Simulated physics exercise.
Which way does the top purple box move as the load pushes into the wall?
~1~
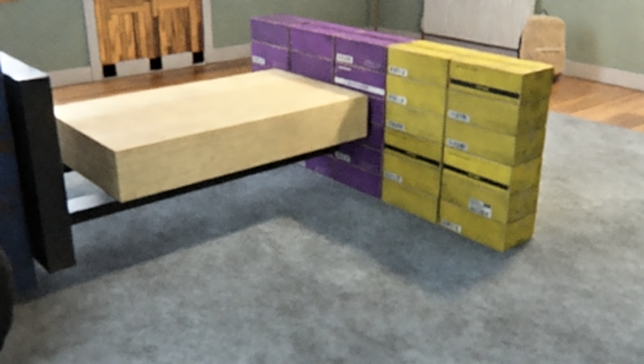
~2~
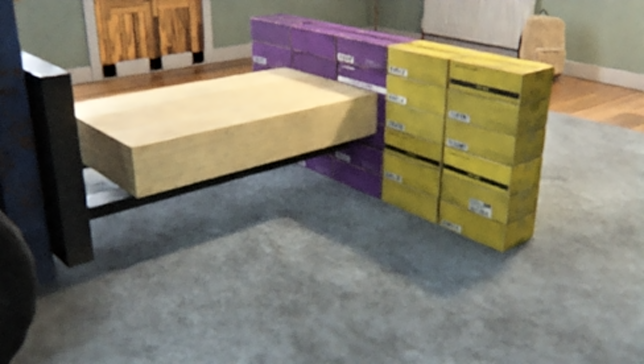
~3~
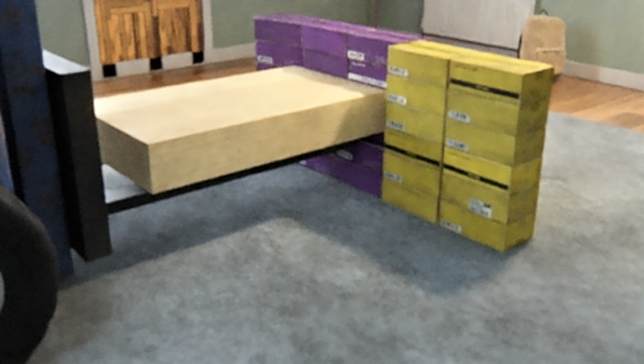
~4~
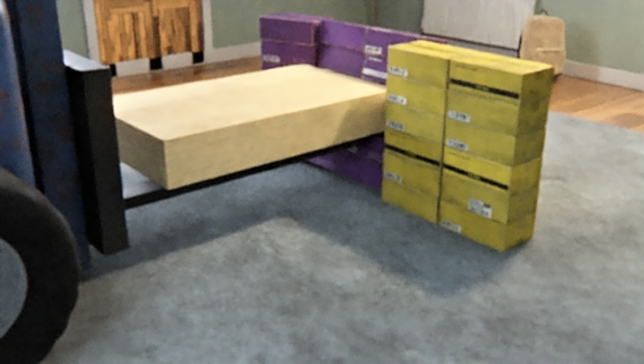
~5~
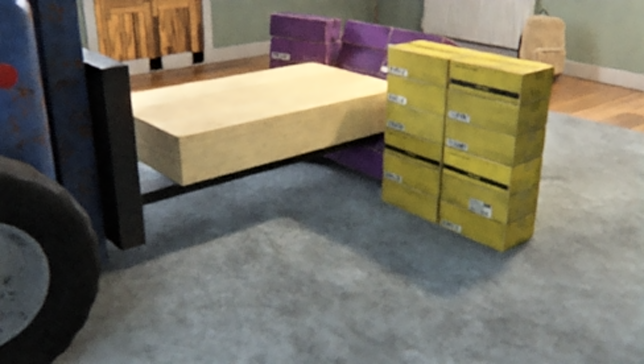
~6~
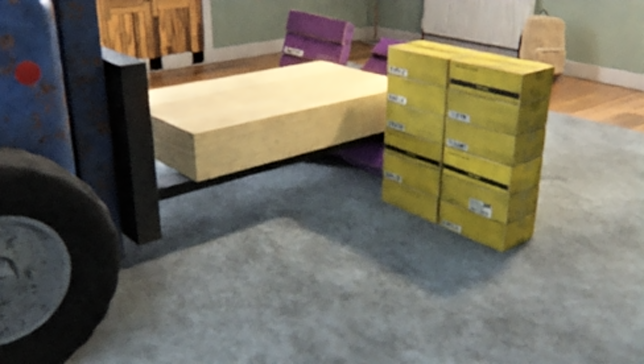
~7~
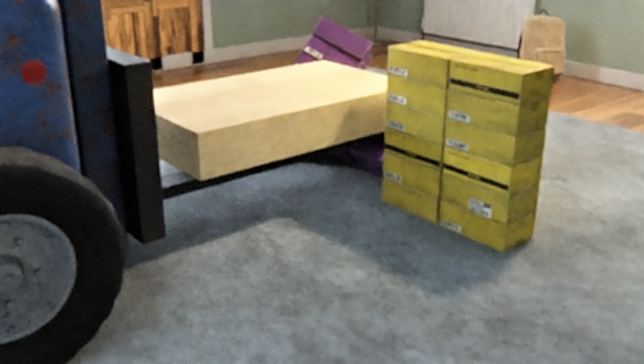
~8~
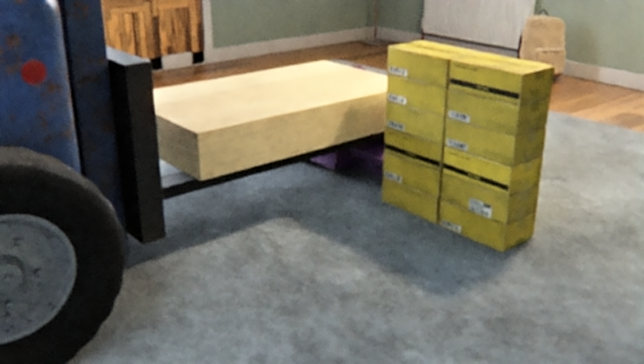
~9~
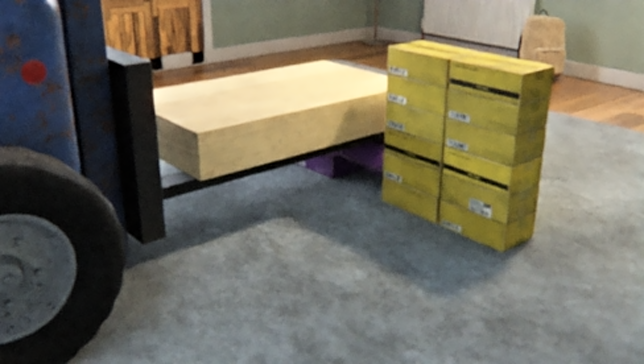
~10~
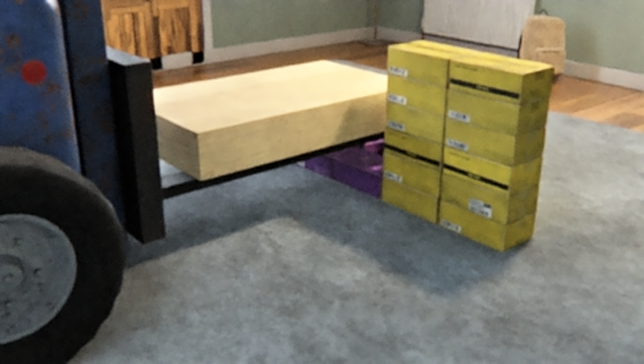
The top purple box moves to the right, passing behind the yellow boxes.
